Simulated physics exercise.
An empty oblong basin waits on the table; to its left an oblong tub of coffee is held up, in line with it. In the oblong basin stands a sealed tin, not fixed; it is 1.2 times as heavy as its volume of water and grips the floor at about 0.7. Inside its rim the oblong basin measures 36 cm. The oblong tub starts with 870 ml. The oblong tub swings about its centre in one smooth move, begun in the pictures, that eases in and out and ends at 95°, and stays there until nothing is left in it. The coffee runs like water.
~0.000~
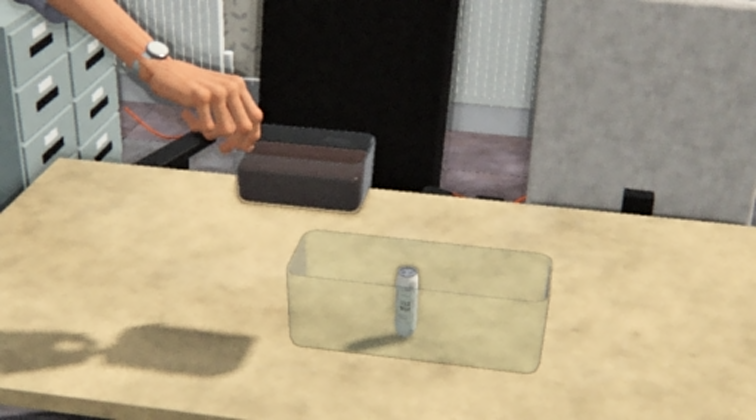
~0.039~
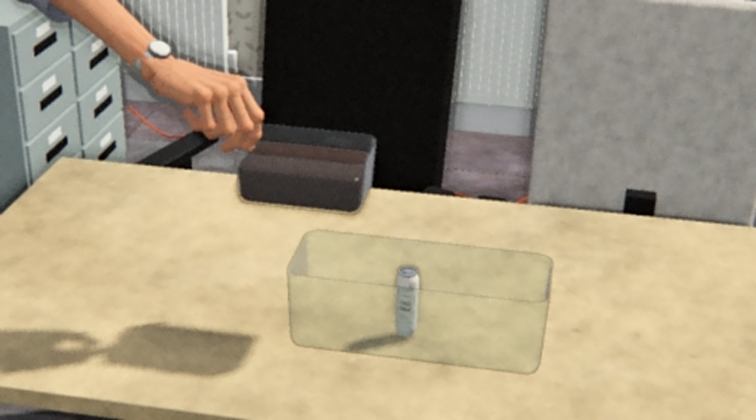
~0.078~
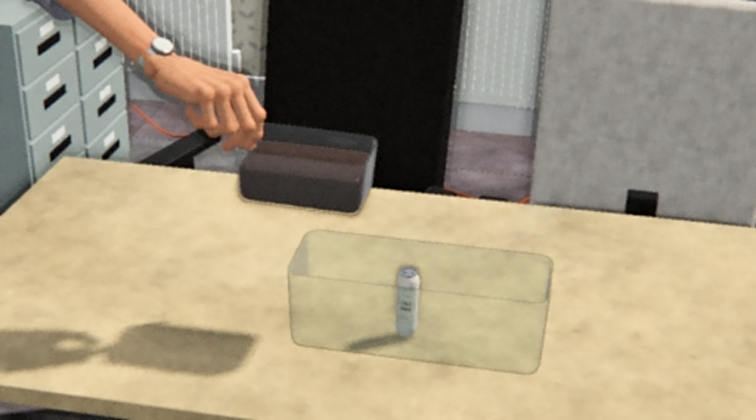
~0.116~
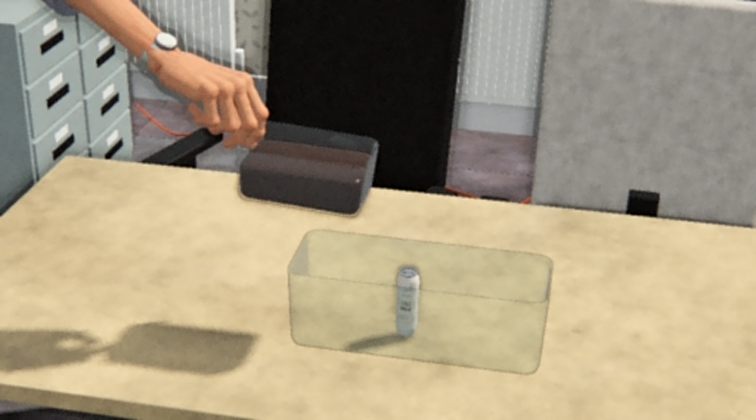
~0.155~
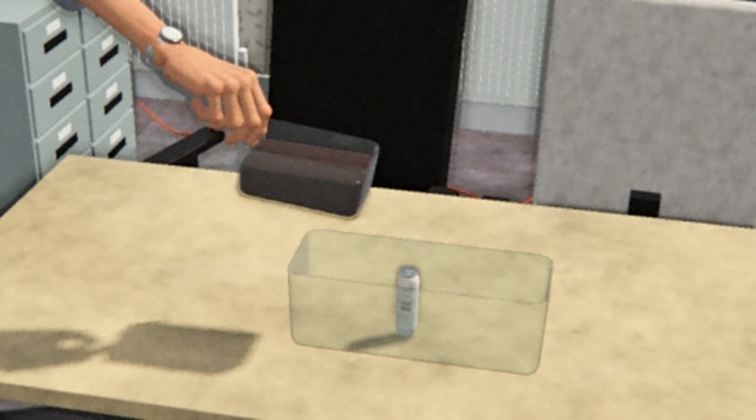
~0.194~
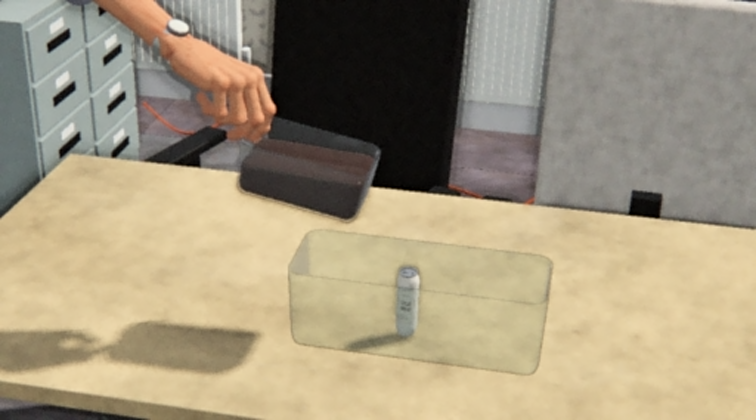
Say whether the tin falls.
It stays up.
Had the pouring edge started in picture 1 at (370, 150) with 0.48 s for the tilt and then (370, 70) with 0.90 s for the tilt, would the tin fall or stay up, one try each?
First it goes over; then it stays up.
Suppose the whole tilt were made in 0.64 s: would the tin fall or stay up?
The tin remains upright.
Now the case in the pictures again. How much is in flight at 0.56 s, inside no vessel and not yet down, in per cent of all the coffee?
Near 38 in a hundred.
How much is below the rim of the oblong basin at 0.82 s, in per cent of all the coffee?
About 78 per cent.
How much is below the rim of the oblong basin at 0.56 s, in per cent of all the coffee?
Near 10 in a hundred.
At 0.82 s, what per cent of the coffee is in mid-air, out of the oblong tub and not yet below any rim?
About 4 per cent.
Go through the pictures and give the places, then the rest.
In the first frame, it leans 0°; its right rim is at (369, 152); the coffee meets the walls at (246, 152) and (368, 164); the oblong basin's rim runs from (296, 252) to (550, 280); the tin's top is at (408, 274).
In the second frame, it leans 0°; its right rim is at (370, 152); the coffee meets the walls at (246, 152) and (368, 165).
In the third frame, it leans 2°; its right rim is at (371, 154); the coffee meets the walls at (248, 151) and (369, 166).
In the fourth frame, it leans 4°; its right rim is at (372, 157); the coffee meets the walls at (248, 151) and (370, 166).
In the fifth frame, it leans 7°; its right rim is at (373, 160); the coffee meets the walls at (249, 150) and (370, 167).
In the sixth frame, it leans 10°; its right rim is at (374, 164); the coffee meets the walls at (250, 149) and (371, 169).
After 0.56 s the tilt is 65° and 51 per cent is still to pour; the tin stands where it began.
After 0.82 s the tilt is 93° and 12 per cent is still to pour; the tin stands where it began.
After 1.10 s the tilt is 95° and 3 per cent is still to pour; the tin stands where it began.
After 1.40 s the tilt is 95° and 0 per cent is still to pour; the tin stands where it began.
In the end the tin stands where it began.
